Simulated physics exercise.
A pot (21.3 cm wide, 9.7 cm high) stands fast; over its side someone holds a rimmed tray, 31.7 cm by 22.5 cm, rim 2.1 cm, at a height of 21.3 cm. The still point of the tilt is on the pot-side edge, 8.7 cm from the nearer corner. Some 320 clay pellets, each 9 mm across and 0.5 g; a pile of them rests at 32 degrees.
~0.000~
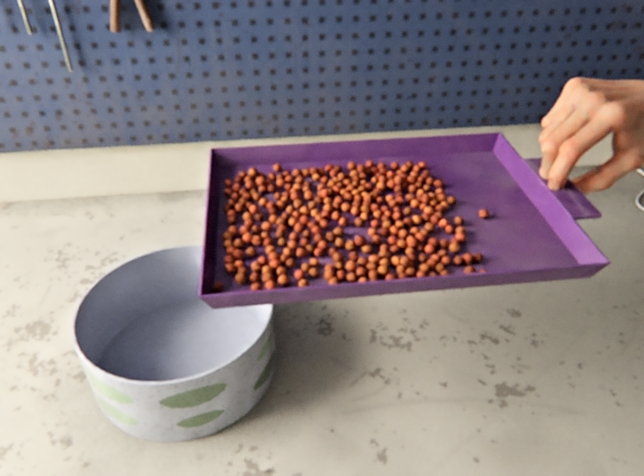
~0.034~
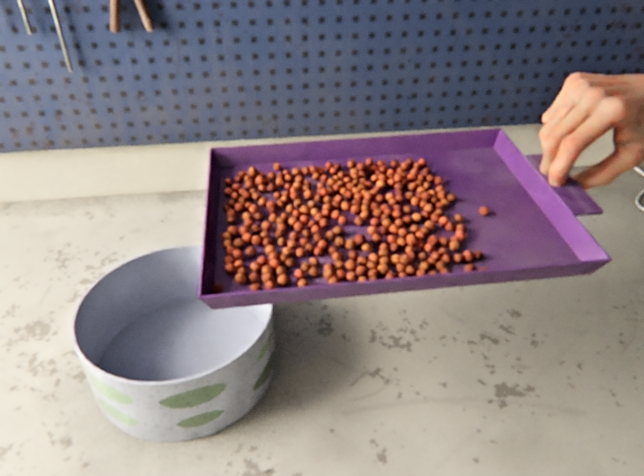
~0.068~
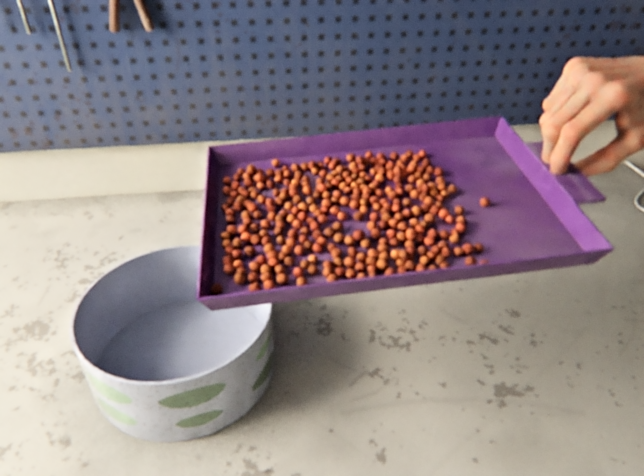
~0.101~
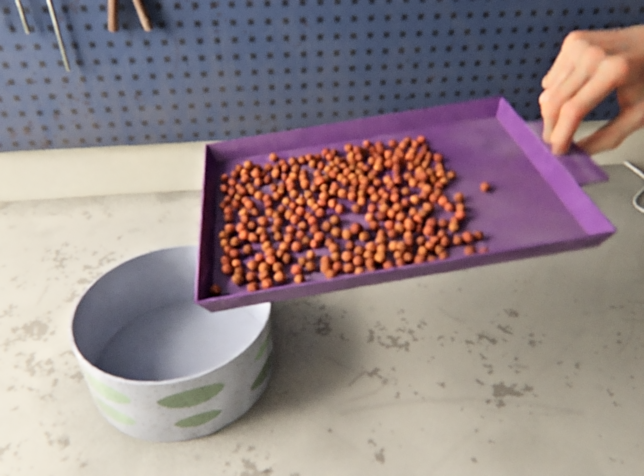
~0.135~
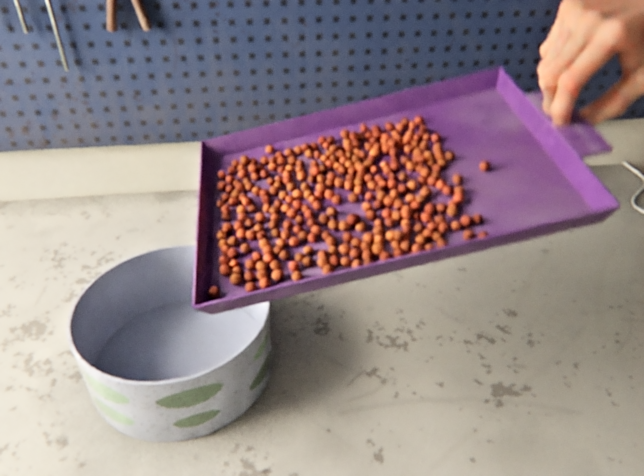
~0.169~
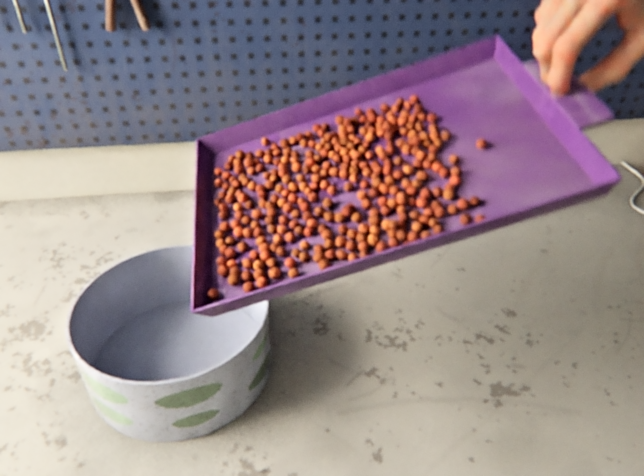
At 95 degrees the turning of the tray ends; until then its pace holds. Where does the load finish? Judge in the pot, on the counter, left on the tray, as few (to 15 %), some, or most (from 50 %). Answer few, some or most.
In the pot: Some; on the counter: Most; left on the tray: Few.
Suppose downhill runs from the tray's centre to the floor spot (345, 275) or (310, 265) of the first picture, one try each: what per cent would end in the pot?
About 0 and 10 per cent.
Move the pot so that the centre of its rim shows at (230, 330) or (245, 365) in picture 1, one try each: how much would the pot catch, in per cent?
About 55 and 70 per cent.
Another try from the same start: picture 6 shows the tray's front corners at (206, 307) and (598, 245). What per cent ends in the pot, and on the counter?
Pot 0, counter 100.
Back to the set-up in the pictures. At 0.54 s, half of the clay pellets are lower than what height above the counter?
About 22 cm.
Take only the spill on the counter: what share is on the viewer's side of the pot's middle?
Roughly 100 per cent.
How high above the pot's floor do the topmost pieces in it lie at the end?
Roughly 2.0 cm.
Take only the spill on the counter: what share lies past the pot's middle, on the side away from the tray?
Some 70 per cent.
After 0.39 s, tilt 58 degrees; the tray holds 100 %, the pot 0 %.
After 0.54 s, tilt 84 degrees; the tray holds 95 %, the pot 0 %.
Then, at 0.81 s, tilt 95 degrees; the tray holds 0 %, the pot 40 %.
In the end, at 1.5 s, pot 40 %, counter 60 %, tray 0 %.
